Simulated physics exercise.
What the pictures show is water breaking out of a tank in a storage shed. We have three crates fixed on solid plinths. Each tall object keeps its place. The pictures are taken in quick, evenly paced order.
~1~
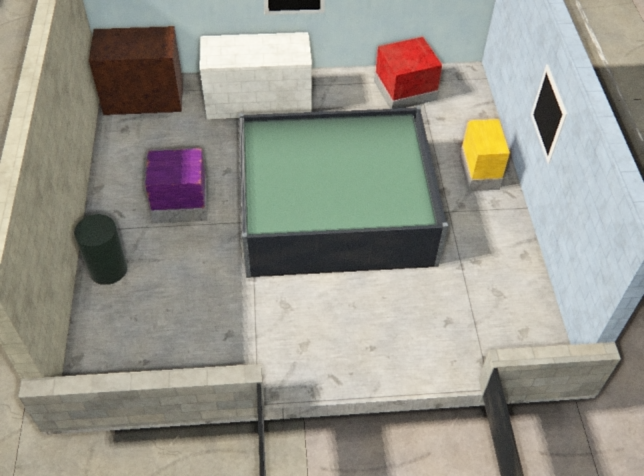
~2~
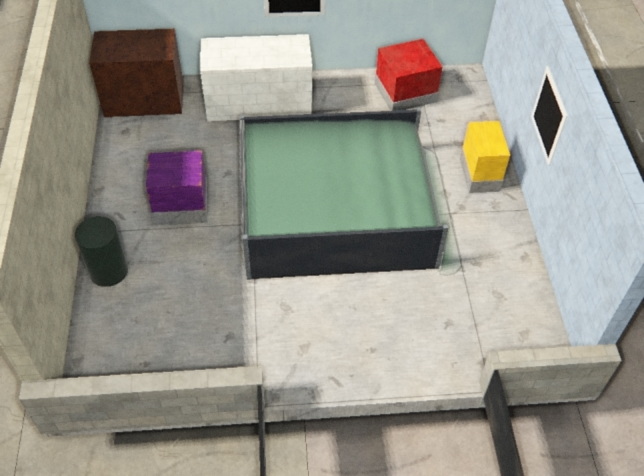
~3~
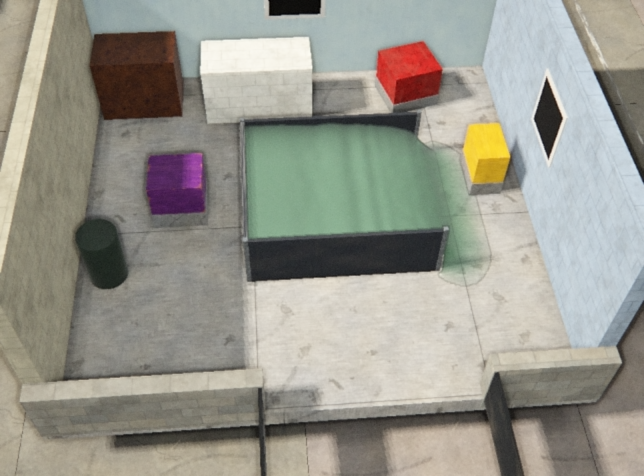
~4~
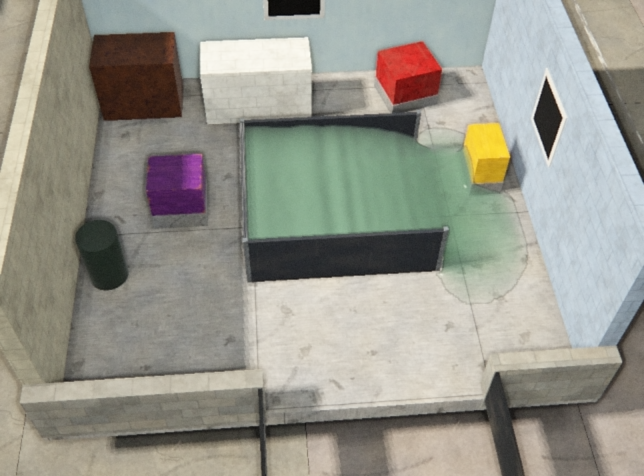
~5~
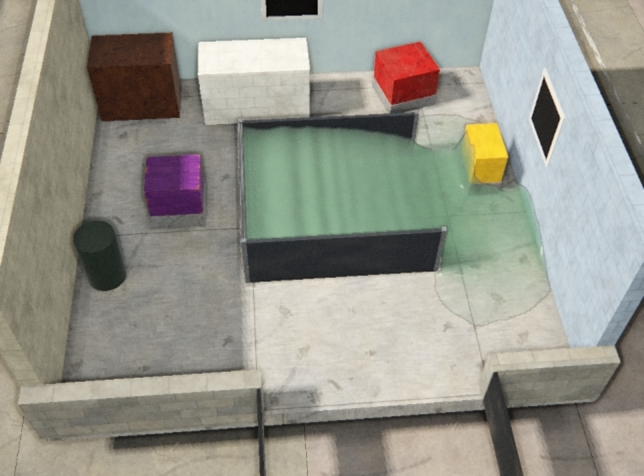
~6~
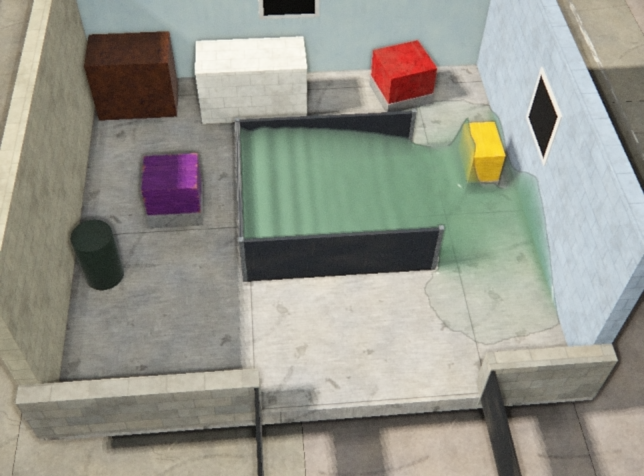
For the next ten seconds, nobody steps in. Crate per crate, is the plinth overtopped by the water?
Purple crate: Spared, red crate: Reached, yellow crate: Reached.
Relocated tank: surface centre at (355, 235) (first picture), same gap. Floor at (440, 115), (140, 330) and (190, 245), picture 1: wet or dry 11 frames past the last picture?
As listed: Covered, free of water, free of water.
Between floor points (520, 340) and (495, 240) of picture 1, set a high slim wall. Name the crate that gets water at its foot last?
The purple crate.
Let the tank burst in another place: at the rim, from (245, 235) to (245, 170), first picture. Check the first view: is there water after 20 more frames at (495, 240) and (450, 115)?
Untouched, untouched.
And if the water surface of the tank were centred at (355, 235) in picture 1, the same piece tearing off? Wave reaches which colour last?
The purple crate.
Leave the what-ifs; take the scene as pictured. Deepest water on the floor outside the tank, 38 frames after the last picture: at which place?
Deepest point: About (87, 171).
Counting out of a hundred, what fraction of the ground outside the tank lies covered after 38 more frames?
Around 95 percent, give or take.
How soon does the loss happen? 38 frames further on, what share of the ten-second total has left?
60 per cent.
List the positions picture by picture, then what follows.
The first frame shows the tank at (338, 172) is whole and still.
In the second frame, water pours out at (425, 192) and has run to (443, 272).
In the third frame, water pours out at (424, 197) and has run to (477, 276).
In the fourth frame, the front is at (498, 292), out from the gap at (424, 199).
In the fifth frame, water pours out at (422, 200) and has run to (526, 304).
In the sixth frame, water pours out at (419, 199) and has run to (490, 109).
A moment on, water covers 25 % of the floor; the purple crate not reached, the red crate water round its plinth, the yellow crate water round its plinth.
Next, water covers 35 % of the floor; the purple crate not reached, the red crate water round its plinth, the yellow crate water round its plinth.
Then, water covers 70 % of the floor; the purple crate not reached, the red crate water round its plinth, the yellow crate water round its plinth.
Later, water covers 95 % of the floor; the purple crate water round its plinth, the red crate water round its plinth, the yellow crate water round its plinth.
In the end, water covers 100 % of the floor; the purple crate stayed above the water, the red crate was topped, the yellow crate was topped.
